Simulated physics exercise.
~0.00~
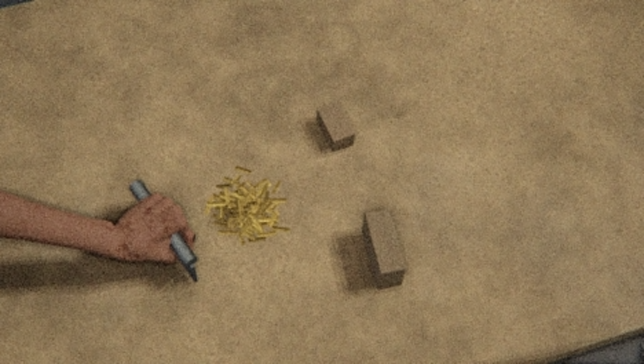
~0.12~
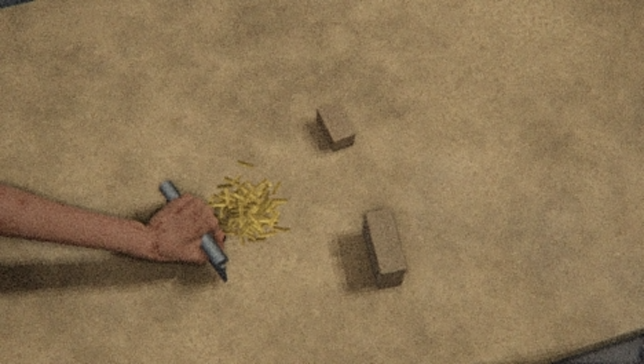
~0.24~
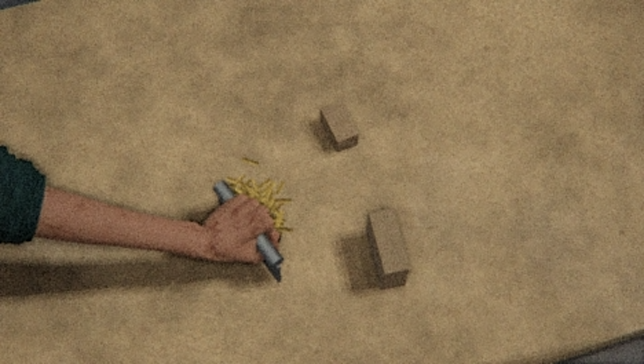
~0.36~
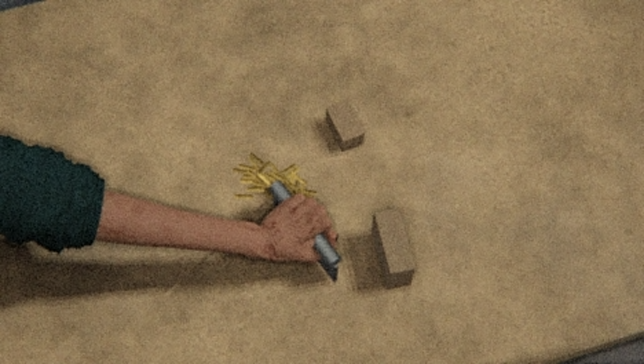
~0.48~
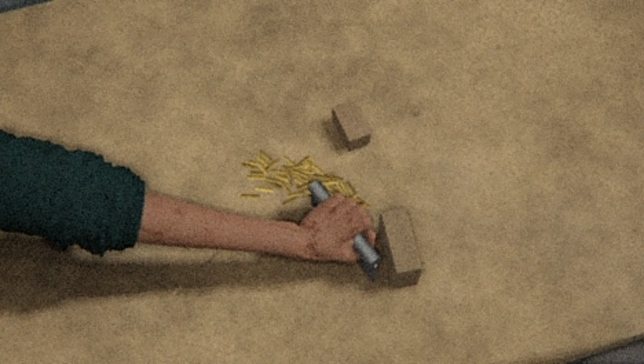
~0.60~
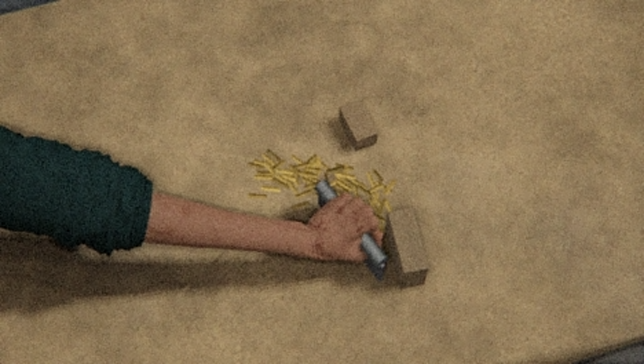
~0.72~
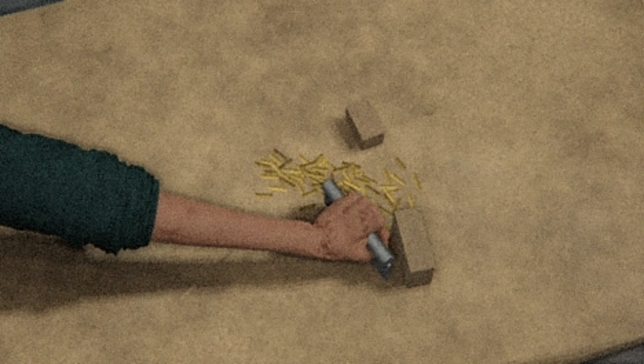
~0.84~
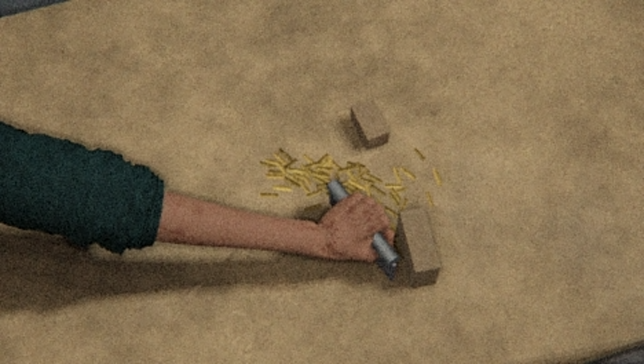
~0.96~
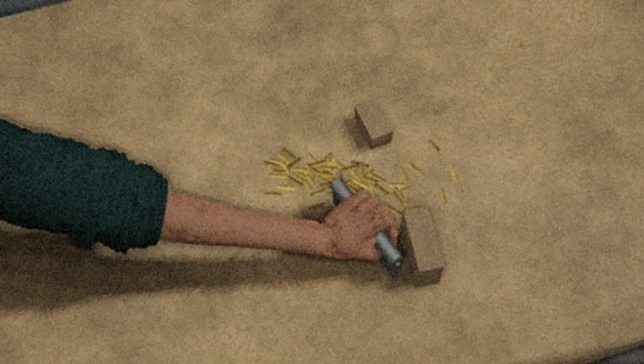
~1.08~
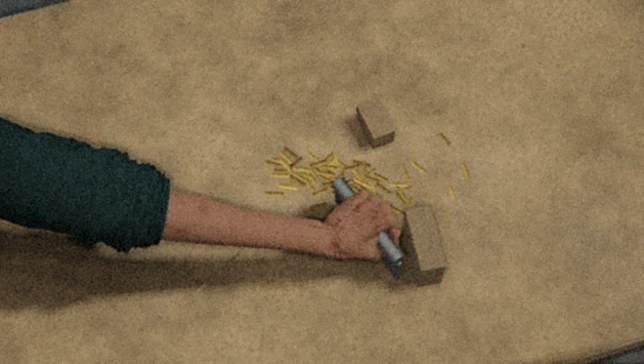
The footage shows a hand in a dark green sleeve sweeping a grey scraper rightward through a pile of yellow pasta pieces toward two brown blocks, then halting beside the nearer one, with most pieces spread before the blocks and a few scattered through the gap.
